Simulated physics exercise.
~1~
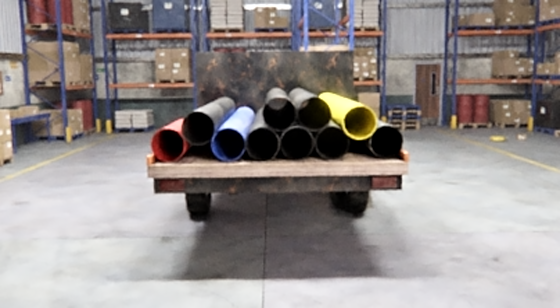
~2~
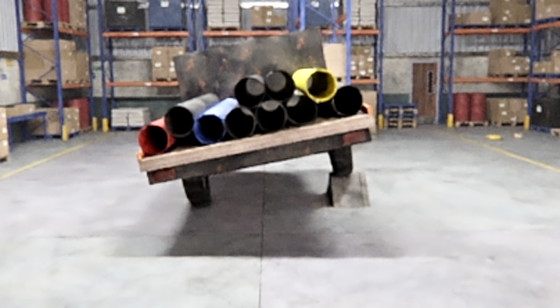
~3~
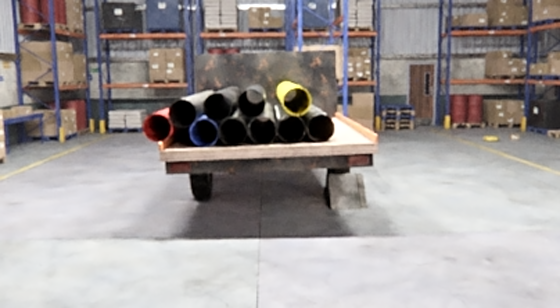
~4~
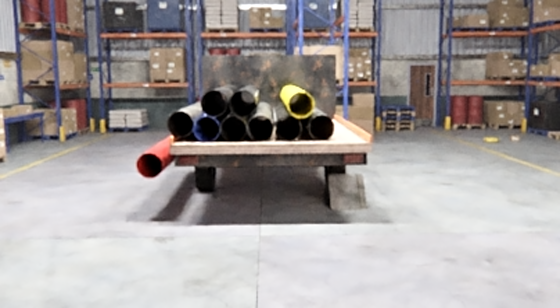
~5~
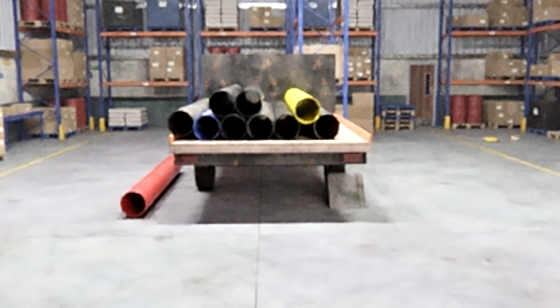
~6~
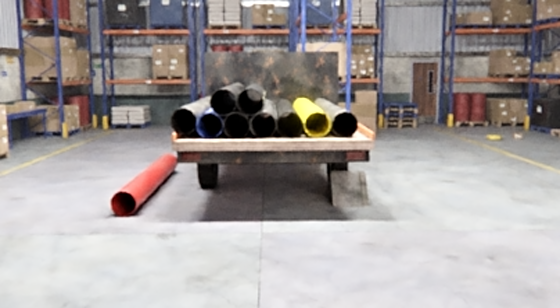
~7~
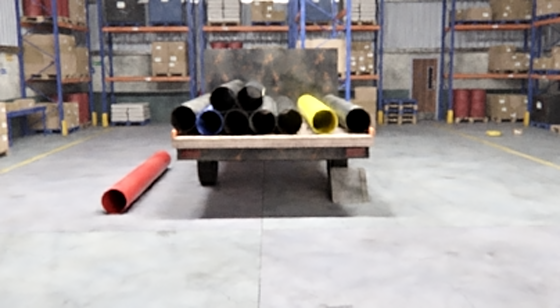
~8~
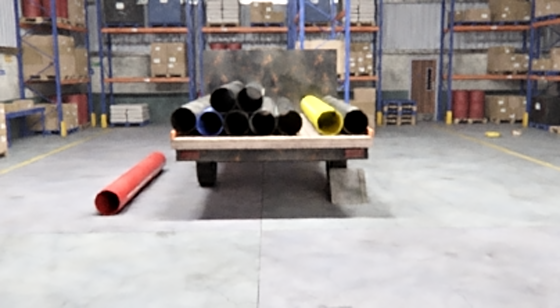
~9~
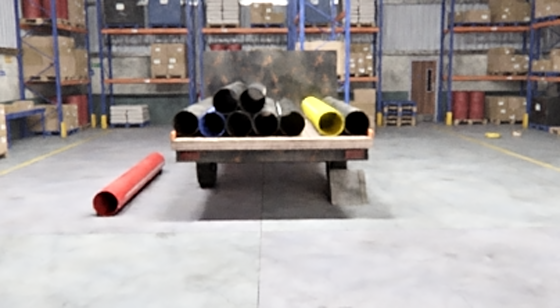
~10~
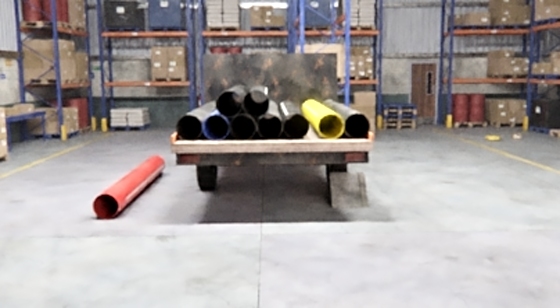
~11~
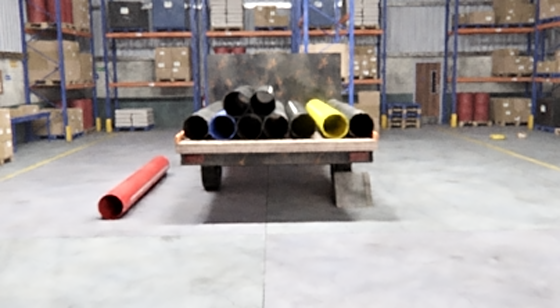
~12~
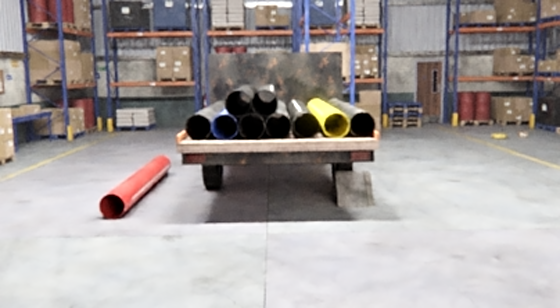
A flatbed trailer stacked with black, red, blue and yellow pipes tilts left as its right wheel rides over a block in a warehouse, then levels. The red pipe drops off the left side onto the floor, while the yellow one rolls down among the others and stays aboard with the blue.
